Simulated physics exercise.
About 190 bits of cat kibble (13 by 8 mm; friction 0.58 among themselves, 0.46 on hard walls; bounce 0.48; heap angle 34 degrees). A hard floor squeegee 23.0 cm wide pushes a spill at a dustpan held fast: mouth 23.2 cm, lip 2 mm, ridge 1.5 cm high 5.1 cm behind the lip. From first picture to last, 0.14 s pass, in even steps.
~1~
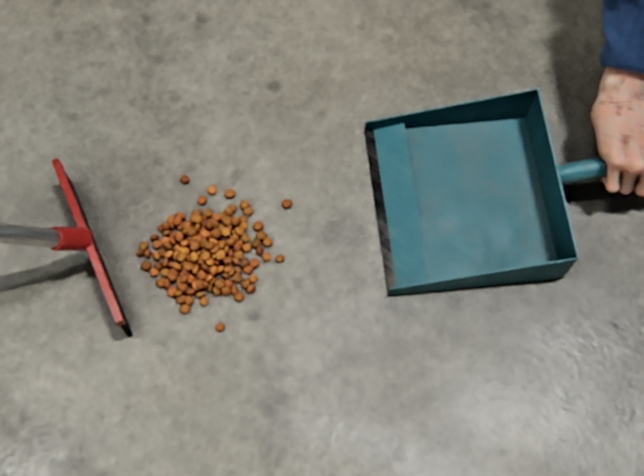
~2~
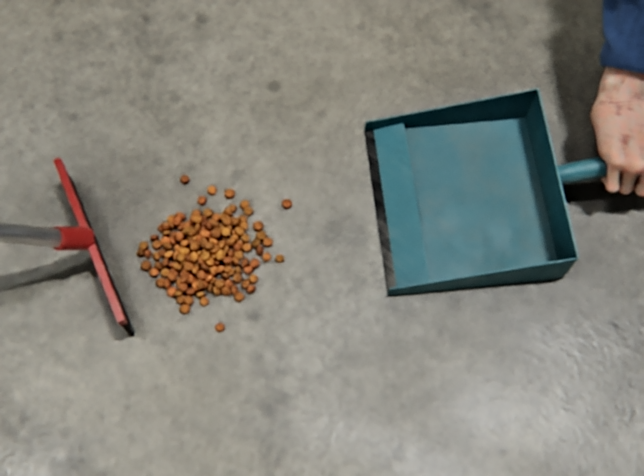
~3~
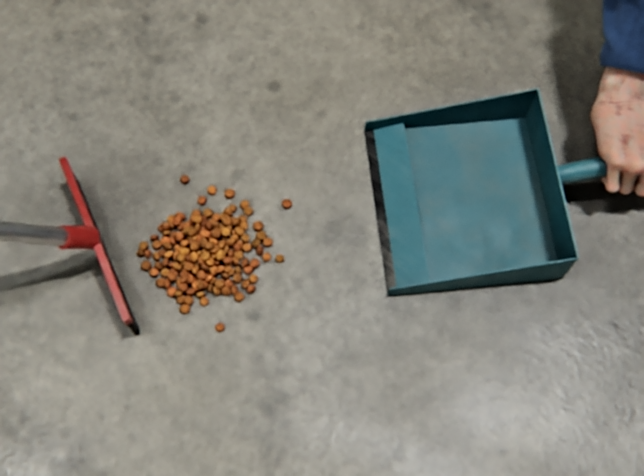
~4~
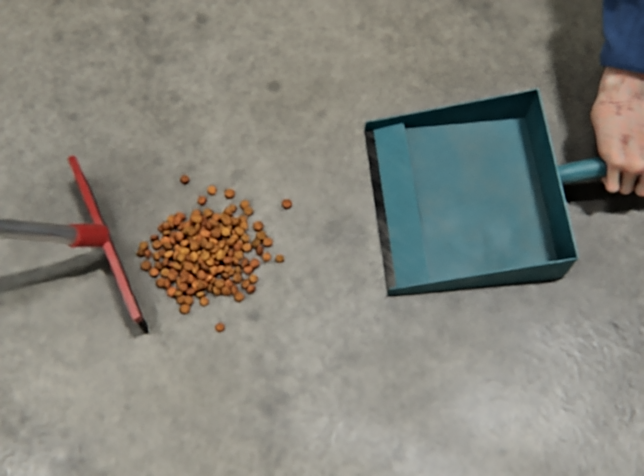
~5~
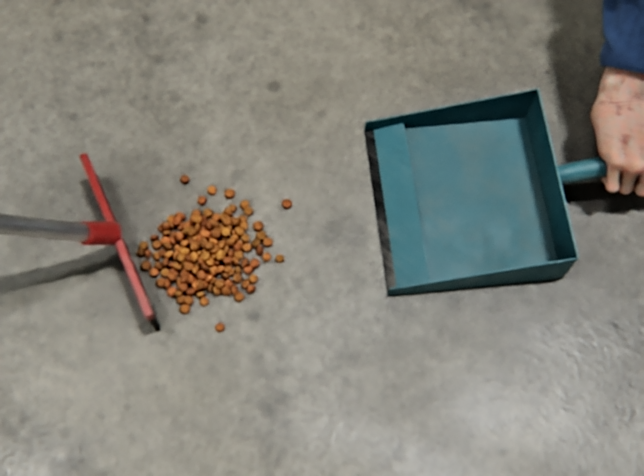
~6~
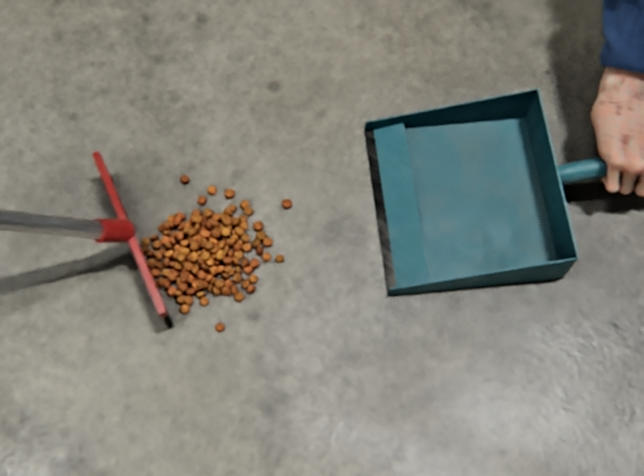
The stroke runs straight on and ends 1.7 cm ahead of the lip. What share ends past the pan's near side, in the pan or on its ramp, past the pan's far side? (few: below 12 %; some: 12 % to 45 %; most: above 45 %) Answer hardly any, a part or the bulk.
Past the pan's near side: Hardly any; in the pan or on its ramp: A part; past the pan's far side: Hardly any.
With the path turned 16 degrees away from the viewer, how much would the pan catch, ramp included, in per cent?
In that case some 20 per cent.
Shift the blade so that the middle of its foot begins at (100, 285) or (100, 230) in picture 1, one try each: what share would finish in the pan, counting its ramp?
Some 5 and 20 per cent.
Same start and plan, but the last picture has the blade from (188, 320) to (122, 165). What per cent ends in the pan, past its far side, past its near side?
Pan 15, far 5, near 10.
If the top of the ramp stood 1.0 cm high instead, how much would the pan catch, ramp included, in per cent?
It would be near 20 per cent.
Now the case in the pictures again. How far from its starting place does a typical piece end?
Roughly 22 cm.
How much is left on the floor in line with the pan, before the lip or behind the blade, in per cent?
Roughly 75 per cent.
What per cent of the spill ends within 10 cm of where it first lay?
About 0 per cent.
Then, 0.24 s after the last picture, middle of the blade 18 cm from the lip; 0 % over the lip, far side 0 %, near side 0 %.
Then, 0.39 s after the last picture, middle of the blade 10 cm from the lip; 0 % over the lip, far side 0 %, near side 0 %.
Then, 0.68 s after the last picture, middle of the blade 5 cm from the lip; 20 % over the lip, far side 5 %, near side 0 %.
In the end, near side 0 %, pan 20 %, far side 5 %, in front of the lip or behind the blade 75 %.
